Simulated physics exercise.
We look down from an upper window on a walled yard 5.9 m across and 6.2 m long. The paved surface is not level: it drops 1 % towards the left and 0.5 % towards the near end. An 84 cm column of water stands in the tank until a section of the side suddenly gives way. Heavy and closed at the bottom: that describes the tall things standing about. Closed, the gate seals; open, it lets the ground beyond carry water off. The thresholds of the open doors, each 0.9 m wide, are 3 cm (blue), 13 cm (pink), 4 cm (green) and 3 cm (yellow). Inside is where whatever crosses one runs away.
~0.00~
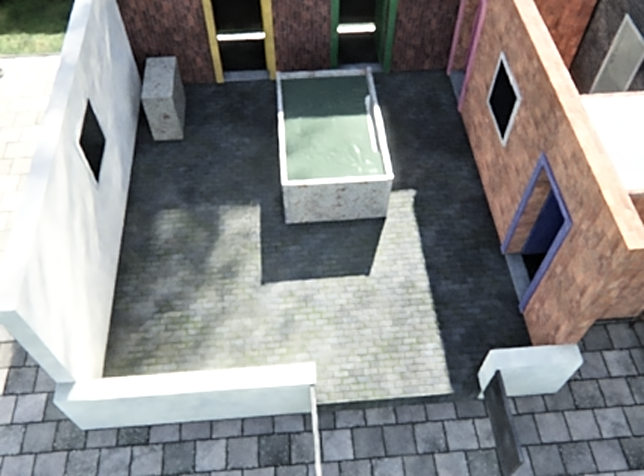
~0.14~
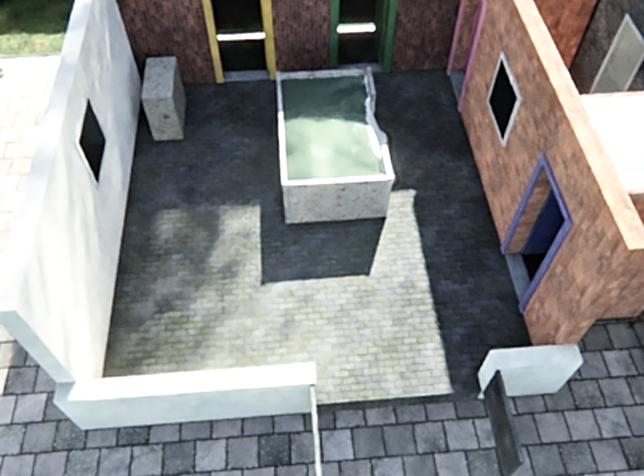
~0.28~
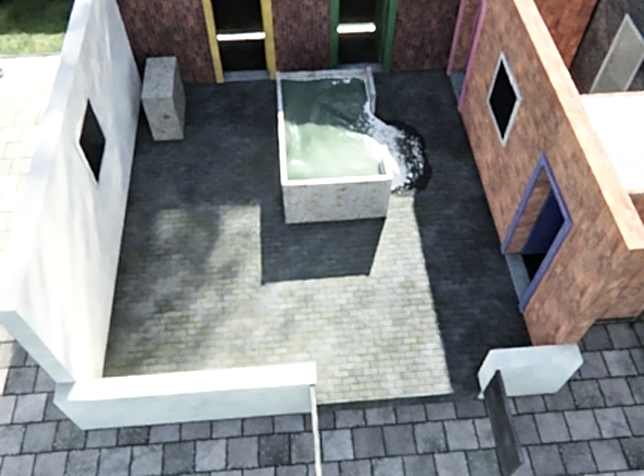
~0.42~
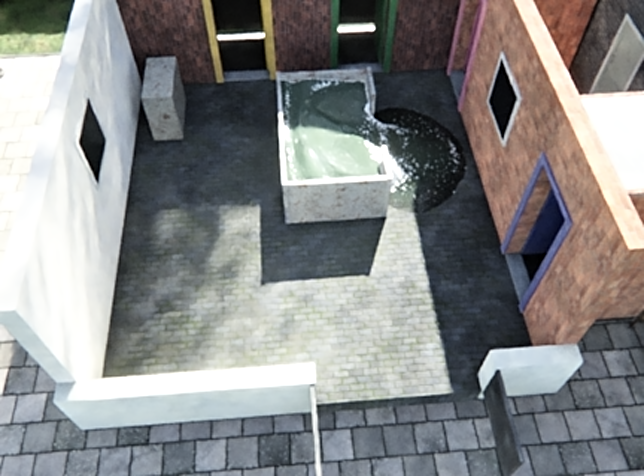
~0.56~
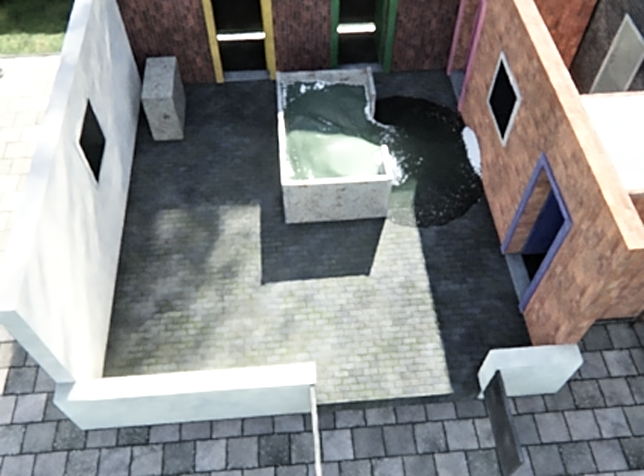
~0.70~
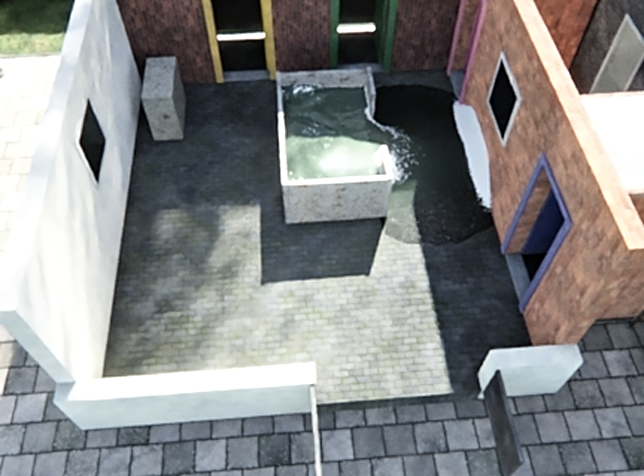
A stone tank of still green water stood in a walled, paved yard until water burst through its right side, poured onto the paving, and spread in a dark, widening pool to the brick wall.
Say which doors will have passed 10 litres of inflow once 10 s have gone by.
As I see it, the blue door overtops the limit; the pink door overtops the limit; the green door overtops the limit; the yellow door overtops the limit.
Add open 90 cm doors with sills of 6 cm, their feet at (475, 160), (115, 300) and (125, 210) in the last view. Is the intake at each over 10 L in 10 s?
Well, the first is on the high side, the second is on the low side, and the third is on the low side.
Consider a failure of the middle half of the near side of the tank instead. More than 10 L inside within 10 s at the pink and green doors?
Door pink stays within, door green stays within.
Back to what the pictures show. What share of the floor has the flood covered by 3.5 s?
Roughly 50 % of the floor is wet.
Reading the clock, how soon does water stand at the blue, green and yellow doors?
So blue at 1.1 s, green at 1.1 s, and yellow at 2.6 s.
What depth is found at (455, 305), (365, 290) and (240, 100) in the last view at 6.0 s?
4, 1 and 5 cm, respectively.
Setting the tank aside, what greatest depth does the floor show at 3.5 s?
Roughly 28 cm.
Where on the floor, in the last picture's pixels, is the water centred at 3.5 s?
At about (376, 170).
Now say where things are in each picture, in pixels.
Still water, 84 cm deep, in the tank at (330, 126), in the first picture.
The front is at a hidden place, 0.7 m from the gap at (374, 148); 0.3 m2 of floor is under water; 84 cm left at the back of the tank, in the second picture.
The front is at (424, 181), 1.0 m from the gap at (374, 149); 1.1 m2 of floor is under water; 80 cm left at the back of the tank, in the third picture.
Water pours out at (374, 149) and has run 1.5 m, to (452, 139); typically 10 cm deep outside, 72 cm at the tank's back, in the fourth picture.
The front is at (463, 122), 1.9 m from the gap at (374, 149); 4.2 m2 of floor is under water; 72 cm left at the back of the tank, in the fifth picture.
Water pours out at (374, 149) and has run 2.2 m, to (456, 97); typically 7 cm deep outside, 68 cm at the tank's back, in the sixth picture.
After 1.4 s water covers 20 % of the floor and is deepest (52 cm) near (442, 72); blue door 9 cm at the sill, 0 L in, pink door 22 cm at the sill, 6 L in, green door 3 cm at the sill, 0 L in, yellow door not reached.
After 2.2 s water covers 35 % of the floor and is deepest (40 cm) near (442, 72); blue door 9 cm at the sill, 12 L in, pink door 26 cm at the sill, 45 L in, green door 9 cm at the sill, 3 L in, yellow door not reached.
After 3.5 s water covers 50 % of the floor and is deepest (28 cm) near (444, 78); blue door 7 cm at the sill, 28 L in, pink door 22 cm at the sill, 107 L in, green door 10 cm at the sill, 27 L in, yellow door 3 cm at the sill, 0 L in.
After 6.0 s water covers 80 % of the floor and is deepest (20 cm) near (152, 90); blue door 5 cm at the sill, 41 L in, pink door 14 cm at the sill, 148 L in, green door 7 cm at the sill, 62 L in, yellow door 6 cm at the sill, 8 L in.
After 10.0 s water covers 90 % of the floor and is deepest (13 cm) near (291, 388); blue door 3 cm at the sill, 45 L in, pink door 6 cm at the sill, 150 L in, green door 5 cm at the sill, 78 L in, yellow door 4 cm at the sill, 21 L in.
